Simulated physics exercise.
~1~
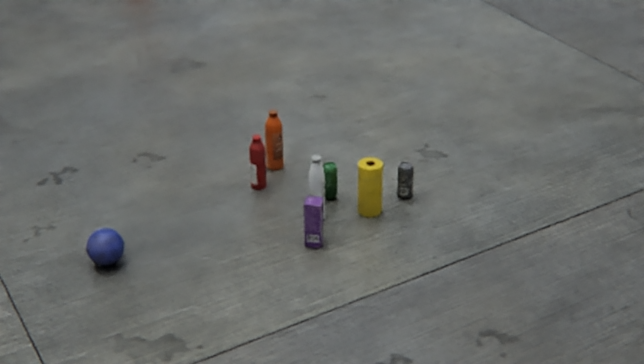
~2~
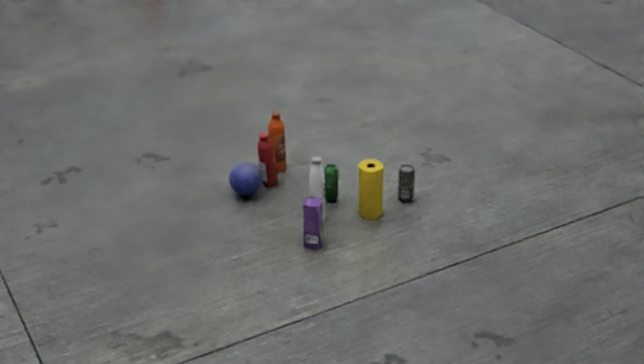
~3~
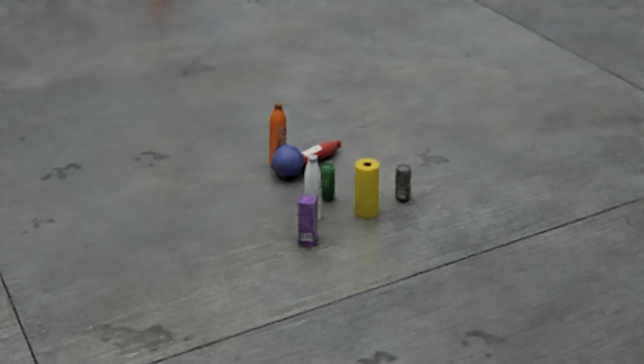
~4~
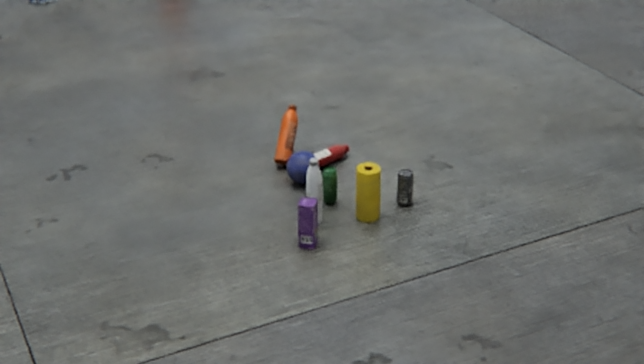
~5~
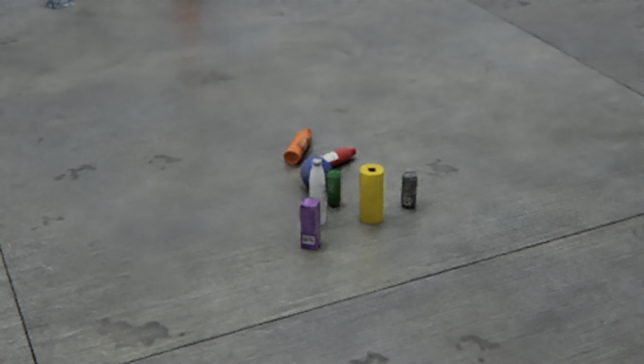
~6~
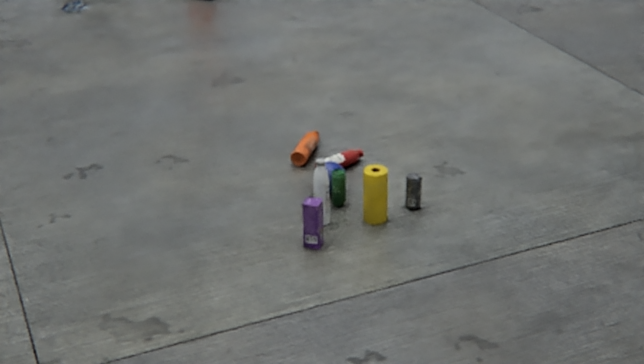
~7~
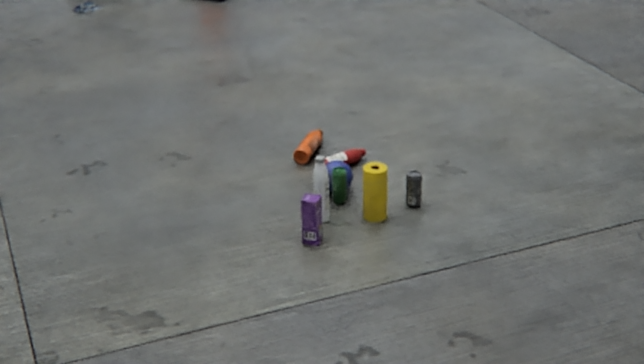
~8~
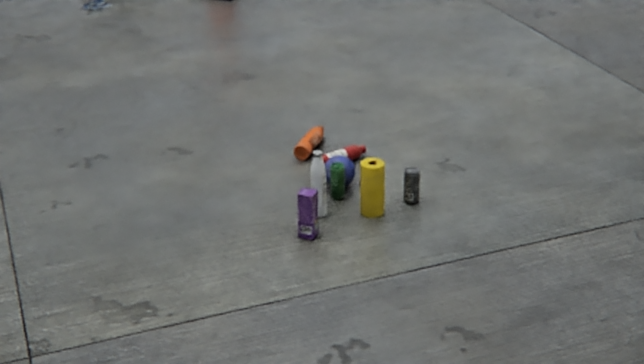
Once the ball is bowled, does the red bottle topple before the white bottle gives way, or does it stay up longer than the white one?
The red bottle topples first, knocked over as the ball reaches it. The white bottle is still standing at the end.
On a grey concrete floor, a blue ball rolls in from the left toward a loose group of upright bottles, cans, a purple carton and a yellow roll. It reaches the red bottle and knocks it onto its side, sending it to the right. The orange bottle beside it then leans over and topples as well. The ball carries on more slowly behind the white bottle and ends up behind the green can. At the end the red and orange bottles lie on the floor, while the other five things still stand.
